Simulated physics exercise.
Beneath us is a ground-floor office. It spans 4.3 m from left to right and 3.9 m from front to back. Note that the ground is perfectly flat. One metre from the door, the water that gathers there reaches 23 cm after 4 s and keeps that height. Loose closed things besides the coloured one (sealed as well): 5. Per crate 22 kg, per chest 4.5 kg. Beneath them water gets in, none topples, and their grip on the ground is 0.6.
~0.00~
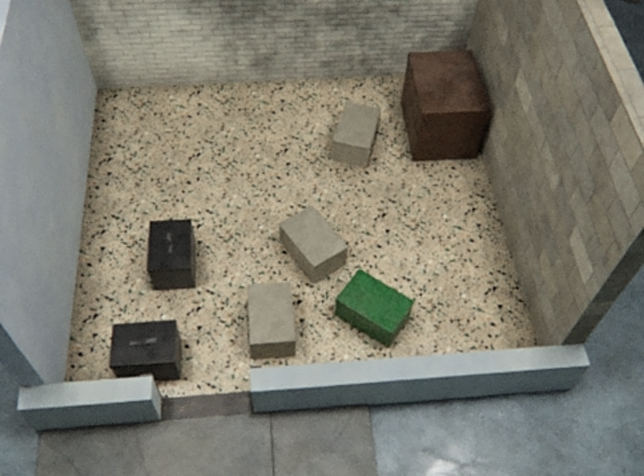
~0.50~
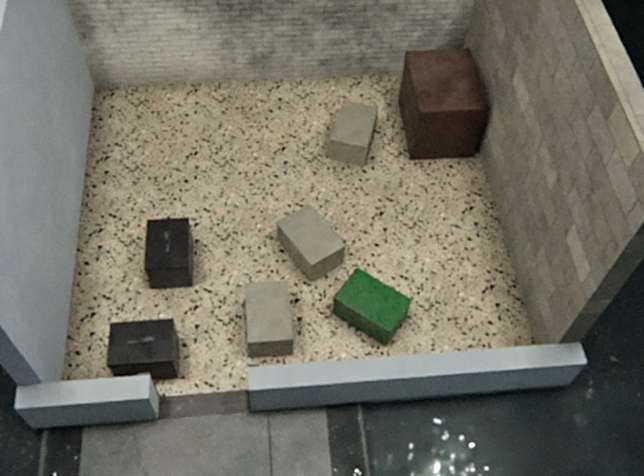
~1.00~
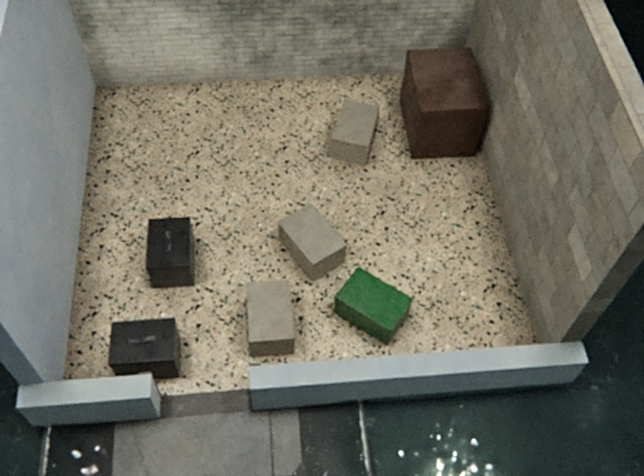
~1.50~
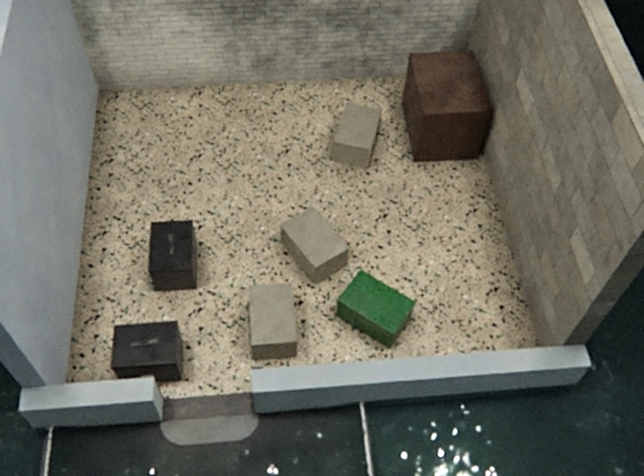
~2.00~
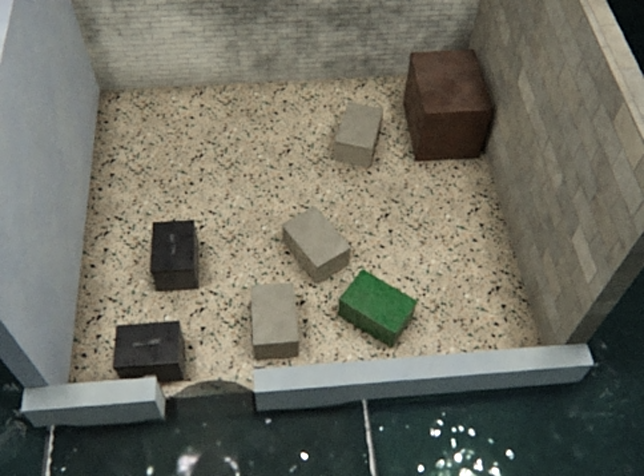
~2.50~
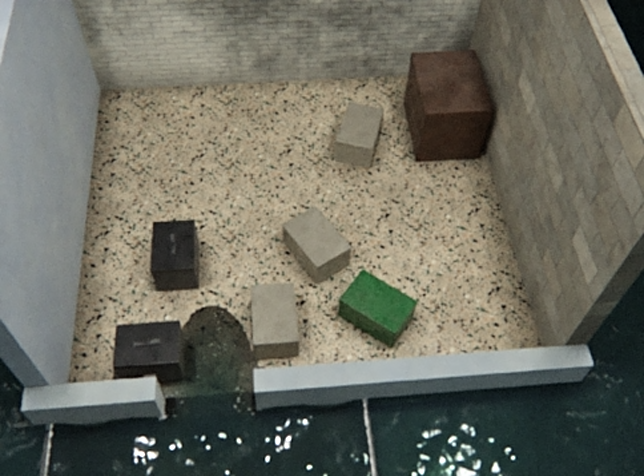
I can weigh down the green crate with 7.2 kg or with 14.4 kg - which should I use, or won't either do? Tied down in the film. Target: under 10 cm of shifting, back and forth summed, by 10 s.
Go with the lighter one.
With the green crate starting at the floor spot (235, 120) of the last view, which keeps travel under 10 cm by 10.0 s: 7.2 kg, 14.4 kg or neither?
Outcome - failure with both.
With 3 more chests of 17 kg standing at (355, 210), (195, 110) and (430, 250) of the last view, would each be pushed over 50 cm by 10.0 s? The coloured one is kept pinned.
Result, in turn - falls shy; exceeds it; falls shy.
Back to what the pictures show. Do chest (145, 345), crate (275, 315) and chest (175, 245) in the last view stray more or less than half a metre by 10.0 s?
In order: Above the mark, within the mark, above the mark.
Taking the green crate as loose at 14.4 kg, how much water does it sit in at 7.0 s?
Something like 1 centimetres.
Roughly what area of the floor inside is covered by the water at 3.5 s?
Roughly 3.0 m2.
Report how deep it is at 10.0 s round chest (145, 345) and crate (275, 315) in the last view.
I'd estimate 5 cm for the first and 5 cm for the second.
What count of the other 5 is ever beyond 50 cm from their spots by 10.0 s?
I get 2.
After 3.5 s the green crate would be 0 cm from its start with 7.2 kg and 0 cm from its start with 14.4 kg; 0 cm of water round it then.
After 4.5 s the green crate would be 0 cm from its start with 7.2 kg and 0 cm from its start with 14.4 kg; 0 cm of water round it then.
After 7.0 s the green crate would be 0 cm from its start with 7.2 kg and 0 cm from its start with 14.4 kg; 1 cm of water round it then.
After 10.0 s the green crate would be 0 cm from its start with 7.2 kg and 0 cm from its start with 14.4 kg; 2 cm of water round it then.
